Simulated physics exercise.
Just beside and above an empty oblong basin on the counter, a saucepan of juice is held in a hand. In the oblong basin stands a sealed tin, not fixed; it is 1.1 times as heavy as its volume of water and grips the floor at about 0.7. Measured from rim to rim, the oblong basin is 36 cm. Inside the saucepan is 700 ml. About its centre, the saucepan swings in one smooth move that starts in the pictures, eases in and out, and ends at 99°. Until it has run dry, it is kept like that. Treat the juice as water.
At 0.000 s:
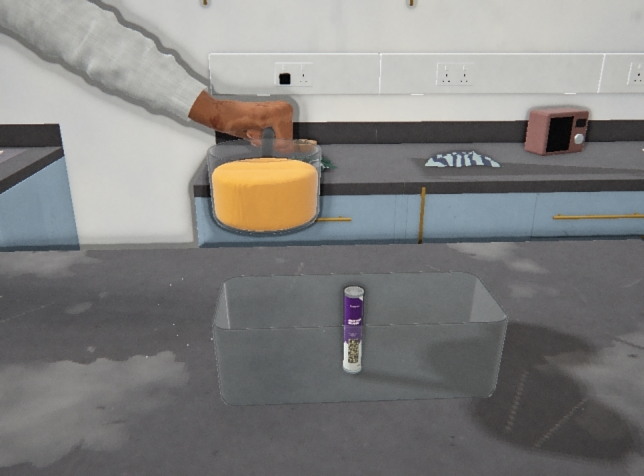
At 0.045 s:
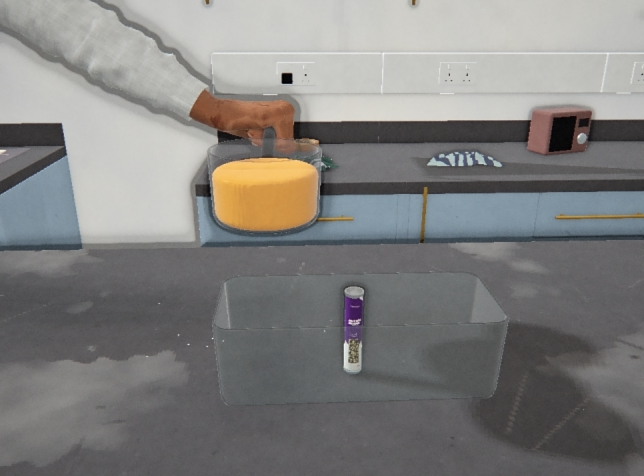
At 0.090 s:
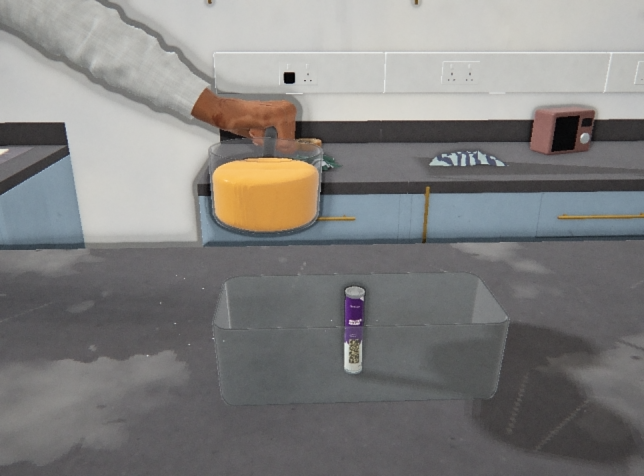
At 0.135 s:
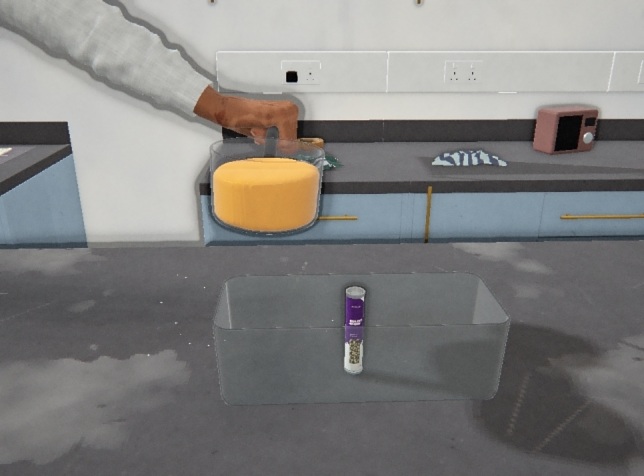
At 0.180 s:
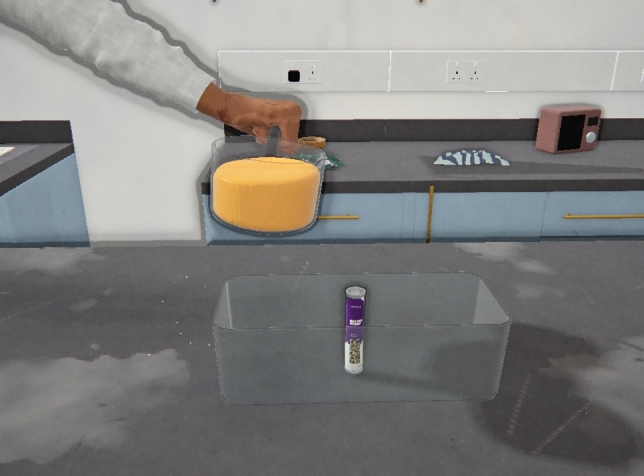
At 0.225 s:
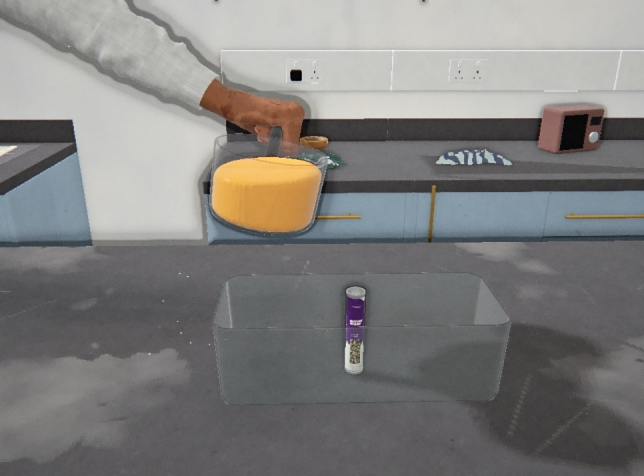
A hand holds a clear saucepan of orange juice and tilts it slightly to the right.
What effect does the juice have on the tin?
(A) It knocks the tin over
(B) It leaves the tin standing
Answer: A.
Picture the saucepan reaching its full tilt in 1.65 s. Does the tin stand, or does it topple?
The tin tips over.
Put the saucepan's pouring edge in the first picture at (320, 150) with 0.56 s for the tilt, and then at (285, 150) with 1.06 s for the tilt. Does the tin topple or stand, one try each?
In the first try it comes down; in the second it comes down.
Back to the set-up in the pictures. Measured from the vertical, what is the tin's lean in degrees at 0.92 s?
It sits at roughly 0°.
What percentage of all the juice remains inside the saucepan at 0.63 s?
Near 76 in a hundred.
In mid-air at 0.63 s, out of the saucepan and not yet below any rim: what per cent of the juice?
Roughly 22 %.
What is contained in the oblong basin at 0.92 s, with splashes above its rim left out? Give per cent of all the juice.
Around 58 in a hundred.
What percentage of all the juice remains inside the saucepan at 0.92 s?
22 in a hundred, give or take.
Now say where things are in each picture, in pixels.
Tilt 0°; pouring edge (320, 150); surface from (213, 170) to (317, 169); the oblong basin's rim runs from (219, 302) to (491, 296); the tin's top is at (354, 295), in the first picture.
Tilt 0°; pouring edge (320, 151); surface from (213, 170) to (317, 169), in the second picture.
Tilt 2°; pouring edge (321, 152); surface from (214, 170) to (319, 169), in the third picture.
Tilt 4°; pouring edge (323, 154); surface from (215, 169) to (320, 169), in the fourth picture.
Tilt 7°; pouring edge (325, 157); surface from (216, 170) to (320, 170), in the fifth picture.
Tilt 11°; pouring edge (326, 160); surface from (216, 169) to (322, 170), in the sixth picture.
Then, 0.63 s in, the tilt is 63° and 77 per cent is still to pour; the tin stands where it began.
Then, 0.92 s in, the tilt is 95° and 21 per cent is still to pour; the tin stands where it began.
Then, 1.23 s in, the tilt is 99° and 3 per cent is still to pour; the tin leans 7°.
Then, 1.56 s in, the tilt is 99° and 0 per cent is still to pour; the tin lies on its side.
Finally, the tin lies on its side.
